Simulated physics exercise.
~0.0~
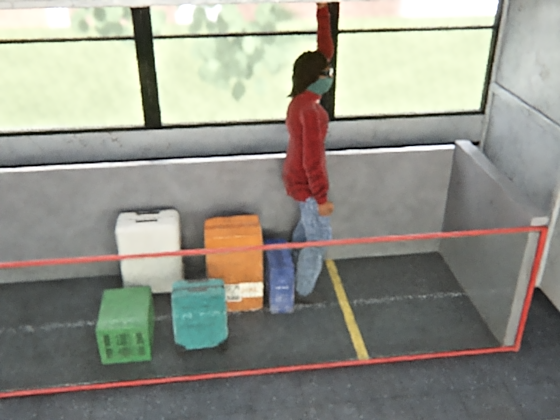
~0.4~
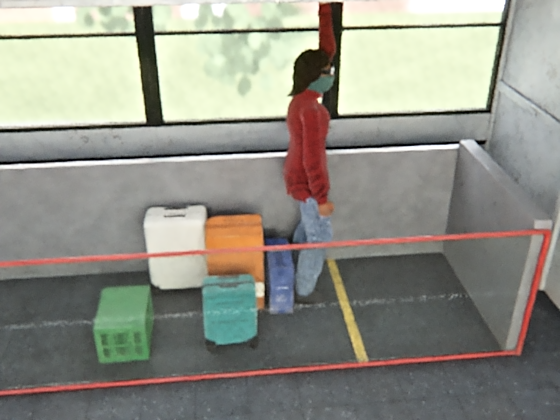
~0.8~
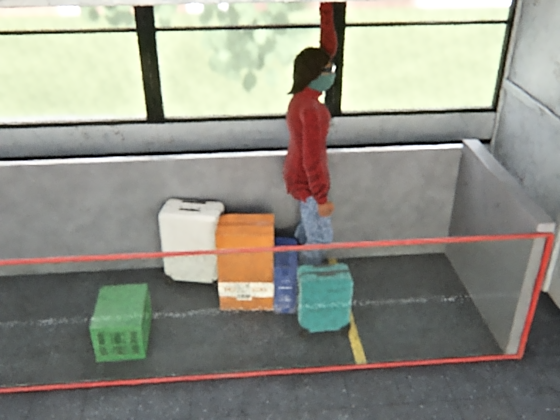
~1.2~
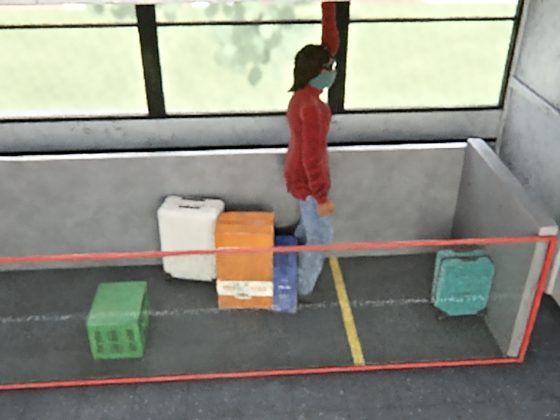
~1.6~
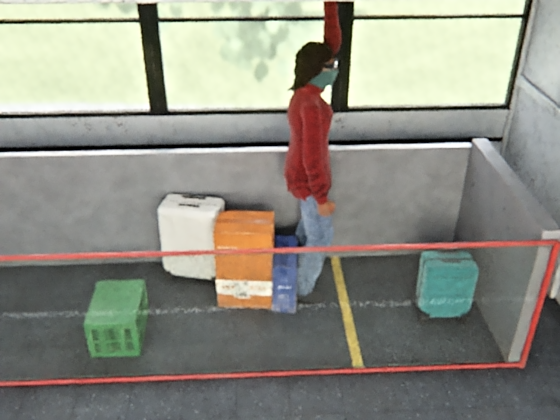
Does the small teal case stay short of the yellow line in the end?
No, the teal case rolls right across the yellow line and, after easing back a little, ends upright on the far side of it.
